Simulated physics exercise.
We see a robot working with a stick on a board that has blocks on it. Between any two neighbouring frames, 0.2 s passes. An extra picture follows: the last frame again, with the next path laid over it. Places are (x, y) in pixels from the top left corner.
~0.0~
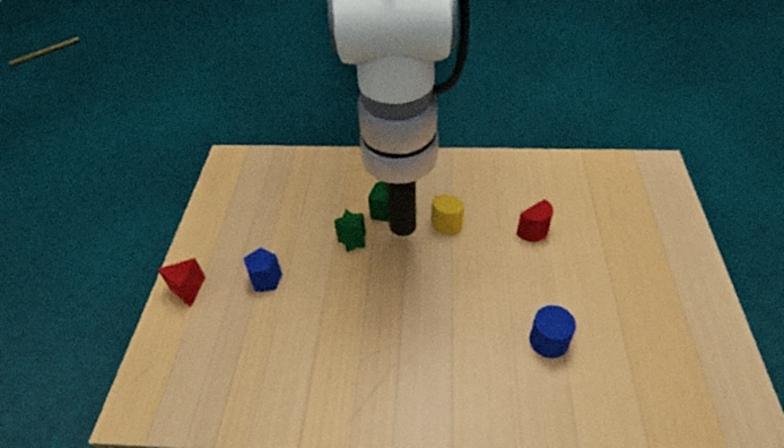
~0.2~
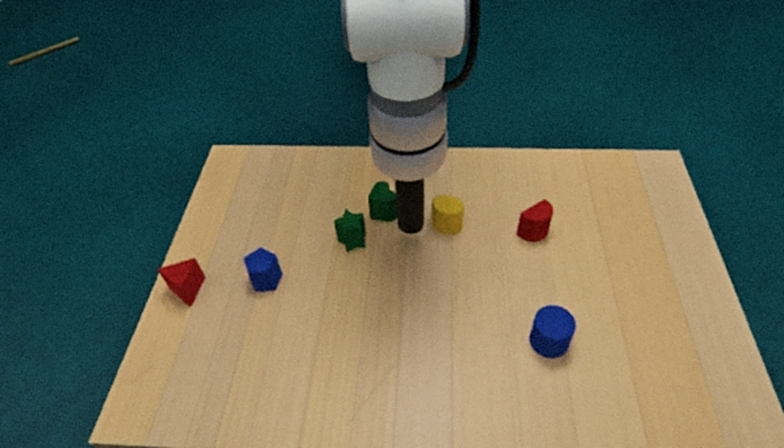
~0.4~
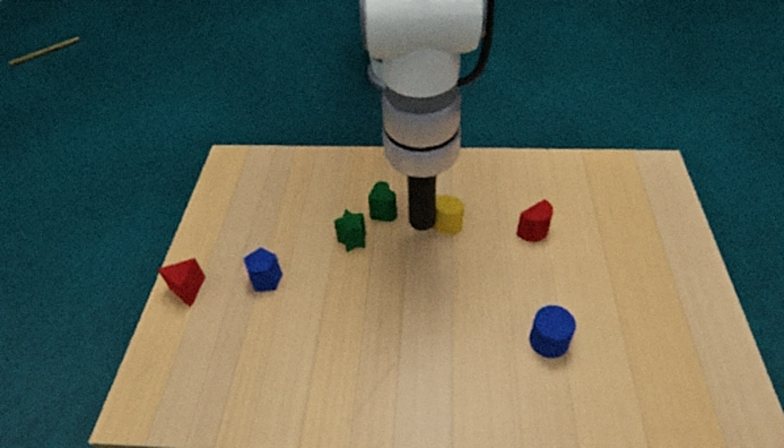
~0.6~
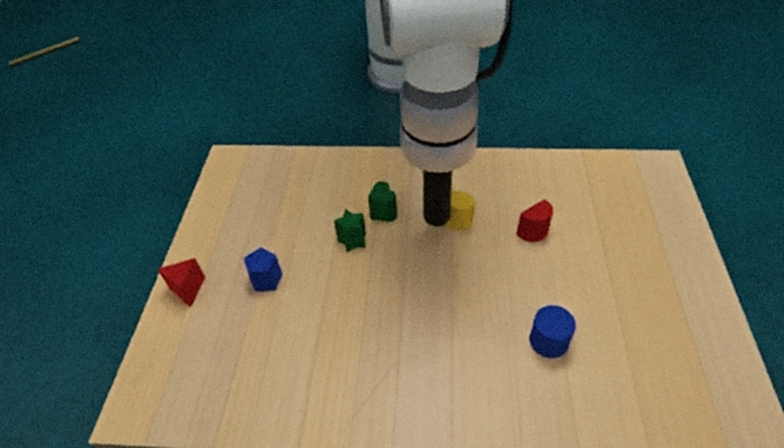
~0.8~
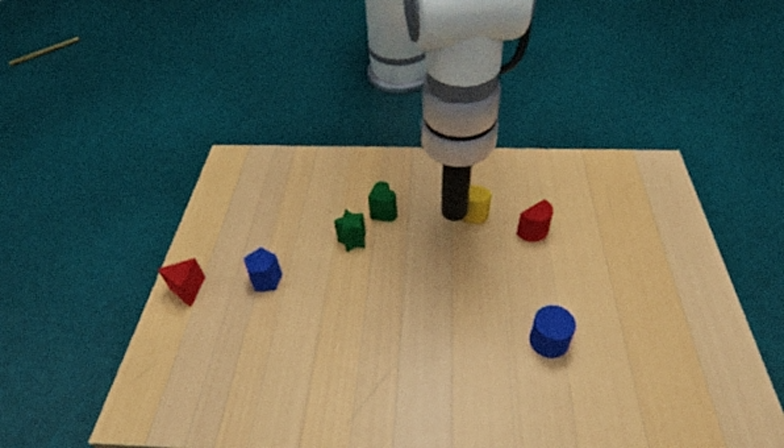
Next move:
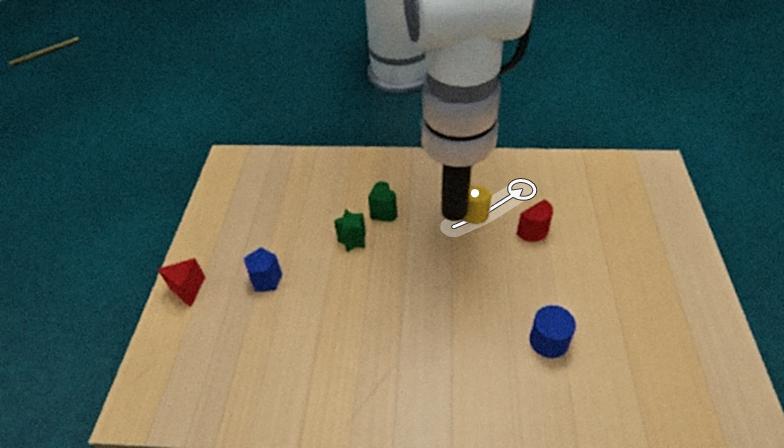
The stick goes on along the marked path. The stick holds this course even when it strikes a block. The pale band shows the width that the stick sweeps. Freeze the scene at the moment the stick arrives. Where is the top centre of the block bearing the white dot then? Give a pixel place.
The answer is (546, 158).
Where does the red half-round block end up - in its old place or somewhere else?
That block remains where it is.
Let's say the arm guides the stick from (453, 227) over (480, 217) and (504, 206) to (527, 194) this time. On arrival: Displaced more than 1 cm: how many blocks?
The count is one.
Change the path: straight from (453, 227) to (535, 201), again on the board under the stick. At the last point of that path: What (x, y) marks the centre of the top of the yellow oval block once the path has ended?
It should be at about (539, 160).
The line goes from (453, 227) over (490, 209) to (522, 189); the dot is on the yellow oval block.
The first path, step by step. One third of the way, stick (481, 201); yellow oval block (501, 182).
Two thirds of the way, stick (504, 188); yellow oval block (524, 170).
At the end, stick (525, 175); yellow oval block (546, 158), turned 15° clockwise; red half-round block unmoved.
